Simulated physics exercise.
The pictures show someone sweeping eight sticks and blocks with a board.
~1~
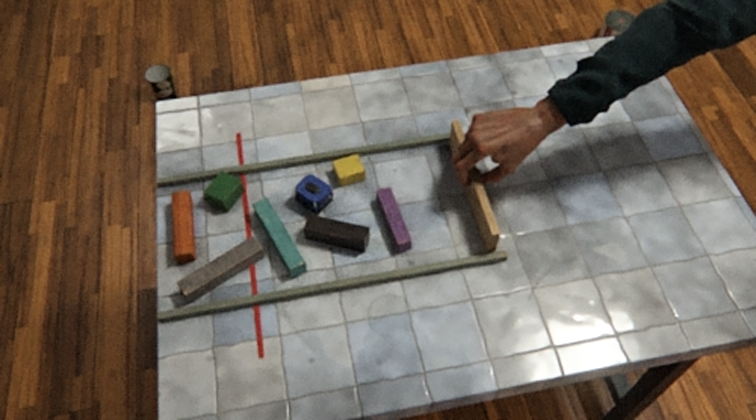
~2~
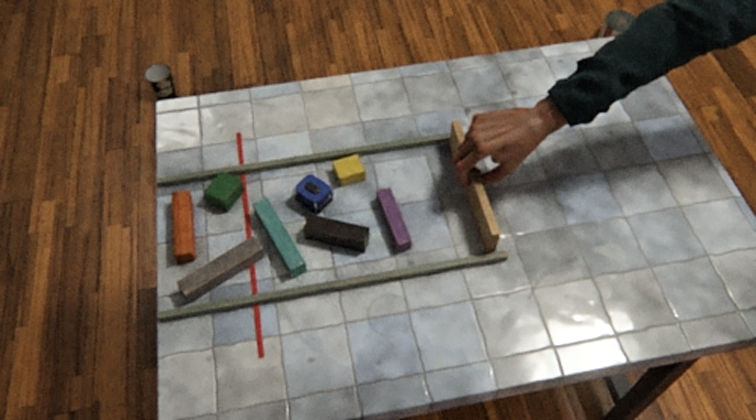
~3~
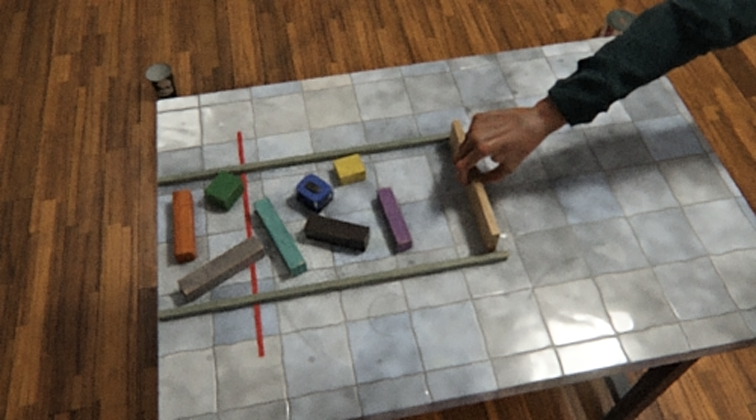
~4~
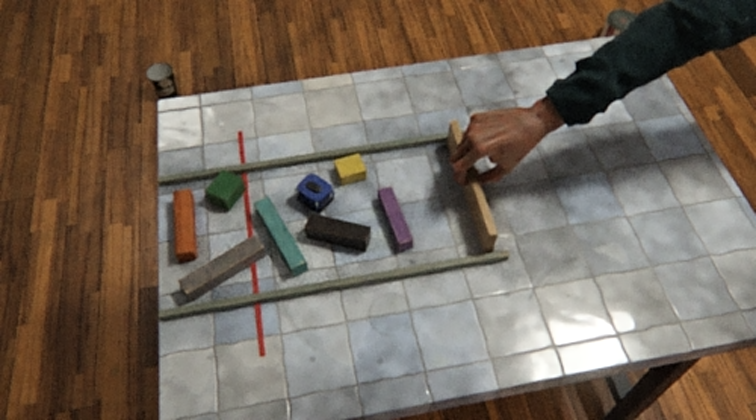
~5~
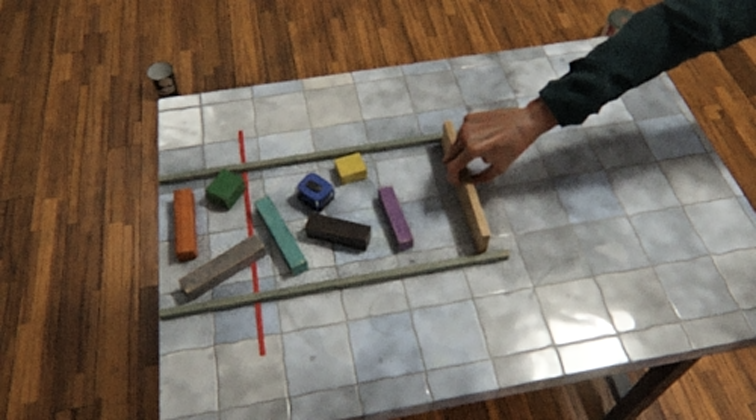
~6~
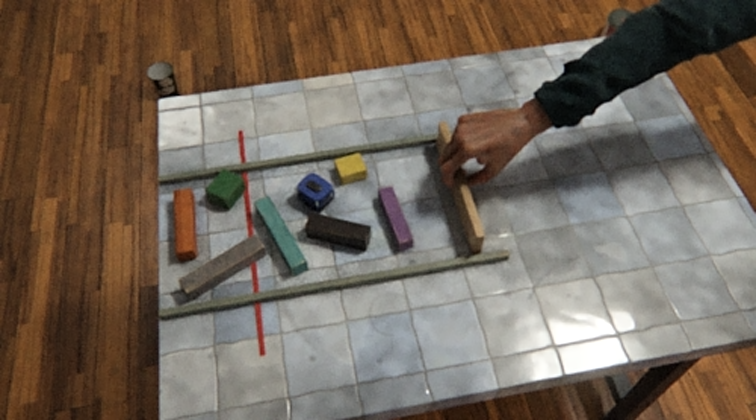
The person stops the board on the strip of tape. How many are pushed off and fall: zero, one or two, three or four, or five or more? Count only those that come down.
Here the number that fall off is zero.
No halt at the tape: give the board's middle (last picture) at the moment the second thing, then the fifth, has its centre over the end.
About (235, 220), then (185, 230).
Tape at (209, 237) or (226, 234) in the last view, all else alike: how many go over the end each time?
It would be 2 and 2.
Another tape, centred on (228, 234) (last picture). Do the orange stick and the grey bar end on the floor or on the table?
The orange stick tumbles off; the grey bar falls.
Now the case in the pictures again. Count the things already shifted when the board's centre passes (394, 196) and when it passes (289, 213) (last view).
At the one place 1, at the other 6.
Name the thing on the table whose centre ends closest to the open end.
That is the grey bar.
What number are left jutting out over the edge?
Overhanging: 1.
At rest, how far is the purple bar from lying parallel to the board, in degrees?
About 0°.
Soon after, none off yet; orange stick at rest near (185, 224); grey bar at rest near (224, 267); green block at rest near (226, 189).
After that, none off yet; orange stick at rest near (185, 224); grey bar displaced a little near (187, 275); green block at rest near (226, 189).
In the end, the number that fall off is zero.
